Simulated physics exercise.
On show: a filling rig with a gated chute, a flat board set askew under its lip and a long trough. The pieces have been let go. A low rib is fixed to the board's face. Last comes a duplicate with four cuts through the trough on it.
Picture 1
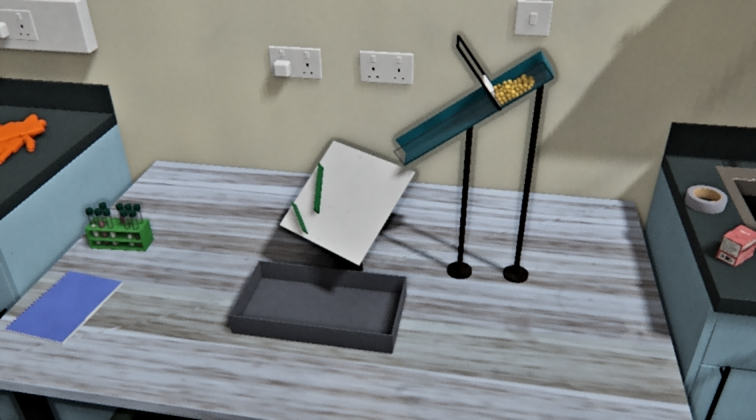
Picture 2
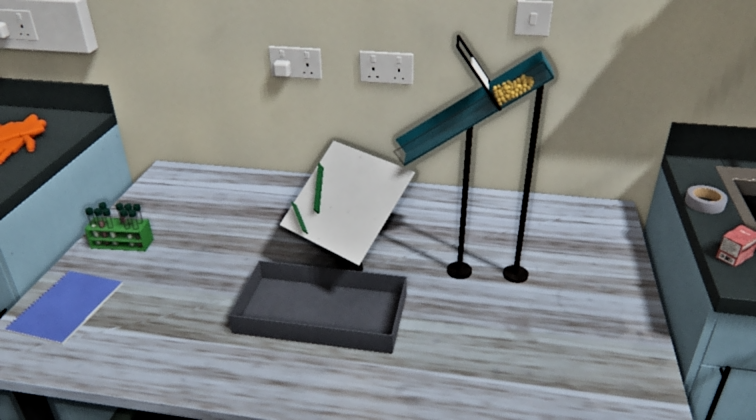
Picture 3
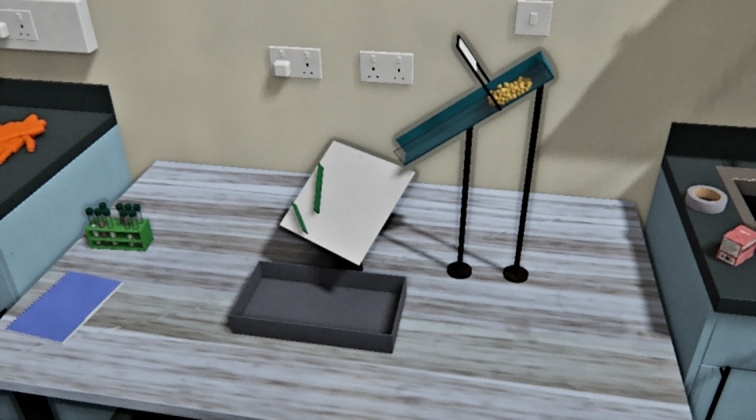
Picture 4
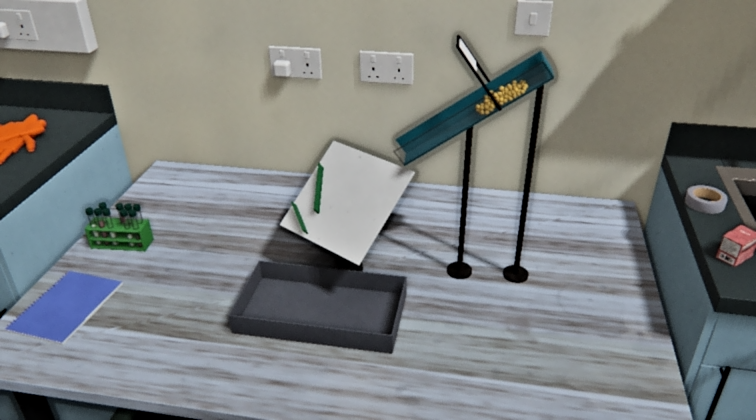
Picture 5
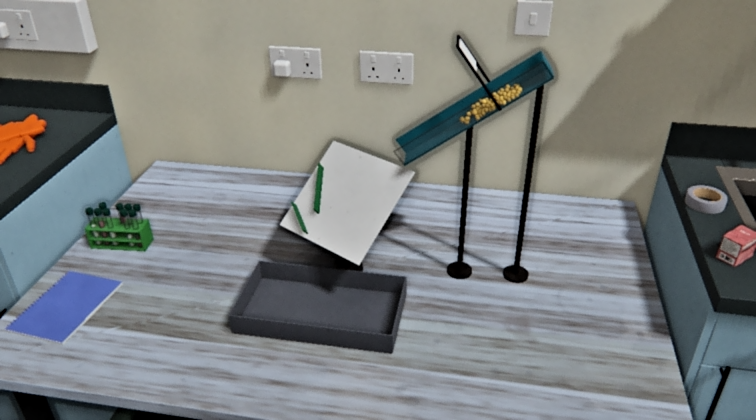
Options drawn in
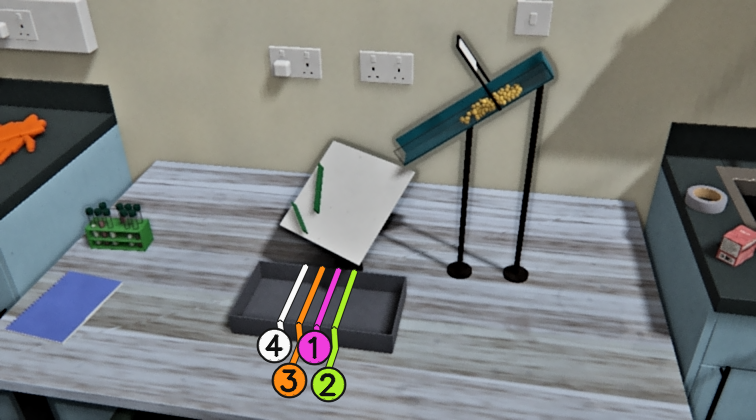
A wooden table held a tilted white board, an empty dark tray and a raised teal chute, where the gate swung and the small yellow pieces began sliding down to the left in a loose stream.
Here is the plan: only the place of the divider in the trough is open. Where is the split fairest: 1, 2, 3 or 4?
The best line is 4.
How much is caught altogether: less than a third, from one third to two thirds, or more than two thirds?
It is more than two thirds.
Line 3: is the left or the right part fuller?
More lands on the left.
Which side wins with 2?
Left.
On the marked copy, line 1 crosses the front rim at (316, 326); line 2 crosses the front rim at (334, 328); line 3 crosses the front rim at (298, 324); line 4 crosses the front rim at (280, 322).
With 1, of what is caught, nearly all on the left of the divider, a stray few on the right.
With 2, of what is caught, all on the left of the divider, none on the right.
With 3, of what is caught, nearly all on the left of the divider, a small part on the right.
With 4, of what is caught, about half on the left of the divider, about half on the right.
